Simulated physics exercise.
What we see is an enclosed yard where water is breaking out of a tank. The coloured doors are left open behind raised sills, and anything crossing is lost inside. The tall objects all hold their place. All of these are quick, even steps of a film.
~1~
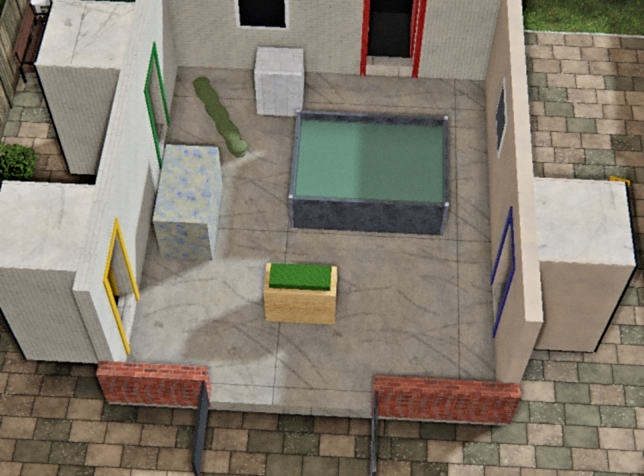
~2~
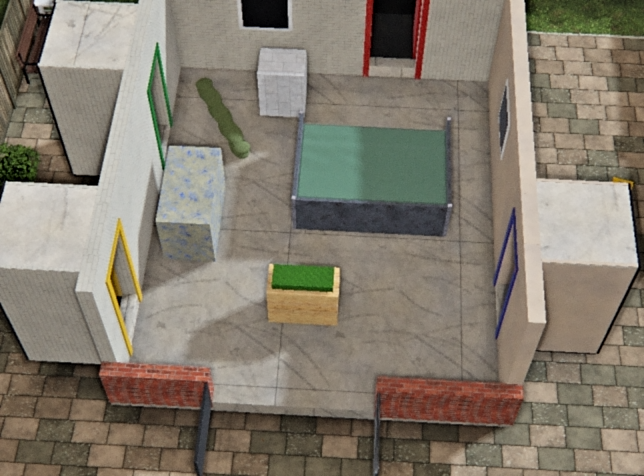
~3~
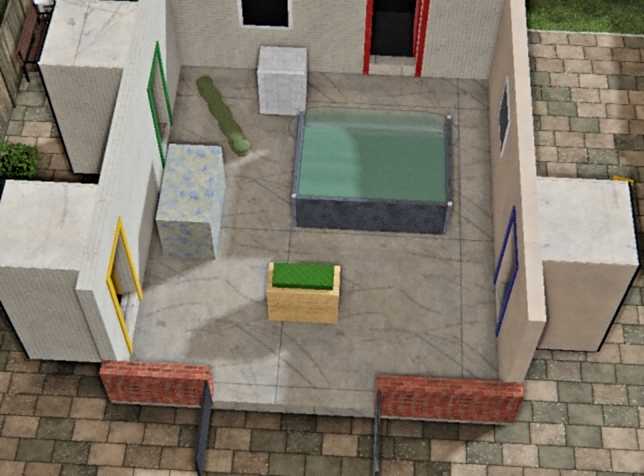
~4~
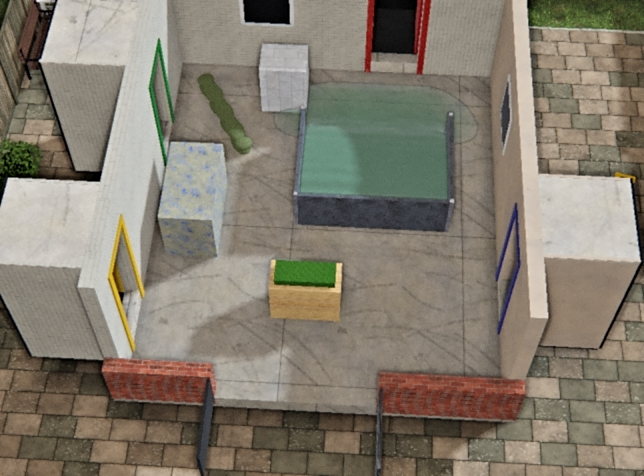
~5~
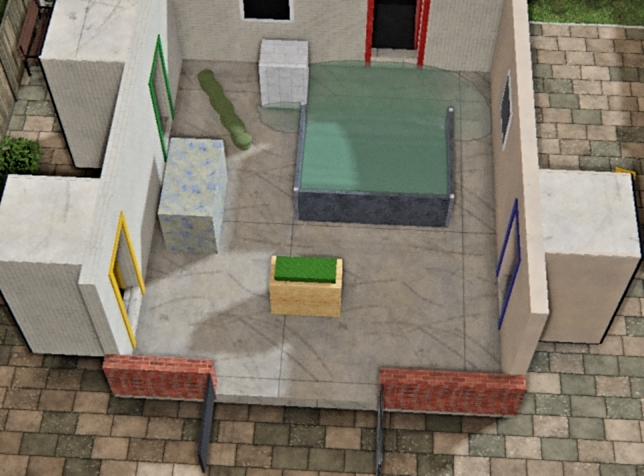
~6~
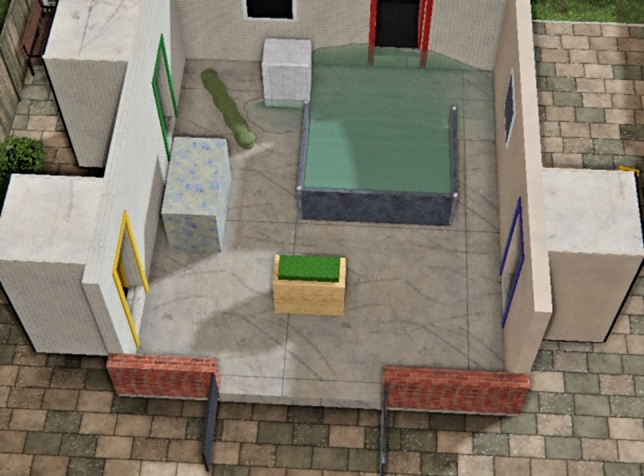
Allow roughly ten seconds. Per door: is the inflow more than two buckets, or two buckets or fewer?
As I see it, green door: Little enough water; yellow door: Little enough water; red door: Too much water; blue door: Little enough water.
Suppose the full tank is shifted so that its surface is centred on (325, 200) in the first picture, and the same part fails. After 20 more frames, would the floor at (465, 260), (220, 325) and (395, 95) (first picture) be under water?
Taking the three spots in that order, I'd say drenched, then spared, then drenched.
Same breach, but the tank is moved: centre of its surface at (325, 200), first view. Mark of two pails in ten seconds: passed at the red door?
Briefly, red crosses the line.
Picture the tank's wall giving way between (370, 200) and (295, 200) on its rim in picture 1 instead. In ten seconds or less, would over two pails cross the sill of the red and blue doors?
The red door remains within the limit and the blue door tops the limit.
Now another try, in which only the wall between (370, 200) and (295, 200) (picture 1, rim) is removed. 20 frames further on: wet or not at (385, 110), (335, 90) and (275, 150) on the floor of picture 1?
The first spot is spared, the second spared and the third soaked.
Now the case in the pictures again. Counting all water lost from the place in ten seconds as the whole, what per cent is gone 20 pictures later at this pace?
Somewhere around 45 per cent, I'd say.
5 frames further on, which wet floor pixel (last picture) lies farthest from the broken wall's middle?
Pixel estimate: (204, 66).
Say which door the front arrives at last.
I'd go with the door marked yellow.
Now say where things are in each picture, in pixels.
The first picture shows still water in the open tank at (370, 160).
In the second picture, the front is at a hidden place, out from the gap on the open tank's far side.
In the third picture, the front is at (453, 130), out from the gap on the open tank's far side.
In the fourth picture, the front is at (279, 112), out from the gap on the open tank's far side.
In the fifth picture, water pours out on the open tank's far side and has run to (260, 107).
In the sixth picture, water pours out on the open tank's far side and has run to (492, 77).
A moment on, water covers 20 % of the floor; the green door not reached, the yellow door not reached, the red door far over two buckets in, the blue door not reached.
Next, water covers 30 % of the floor; the green door not reached, the yellow door not reached, the red door far over two buckets in, the blue door not reached.
Then, water covers 55 % of the floor; the green door wet at the sill, nothing in, the yellow door not reached, the red door far over two buckets in, the blue door wet at the sill, nothing in.
Later, water covers 90 % of the floor; the green door wet at the sill, nothing in, the yellow door wet at the sill, nothing in, the red door far over two buckets in, the blue door under two buckets in.
In the end, water covers 95 % of the floor; the green door wet at the sill, nothing in, the yellow door wet at the sill, nothing in, the red door far over two buckets in, the blue door under two buckets in.
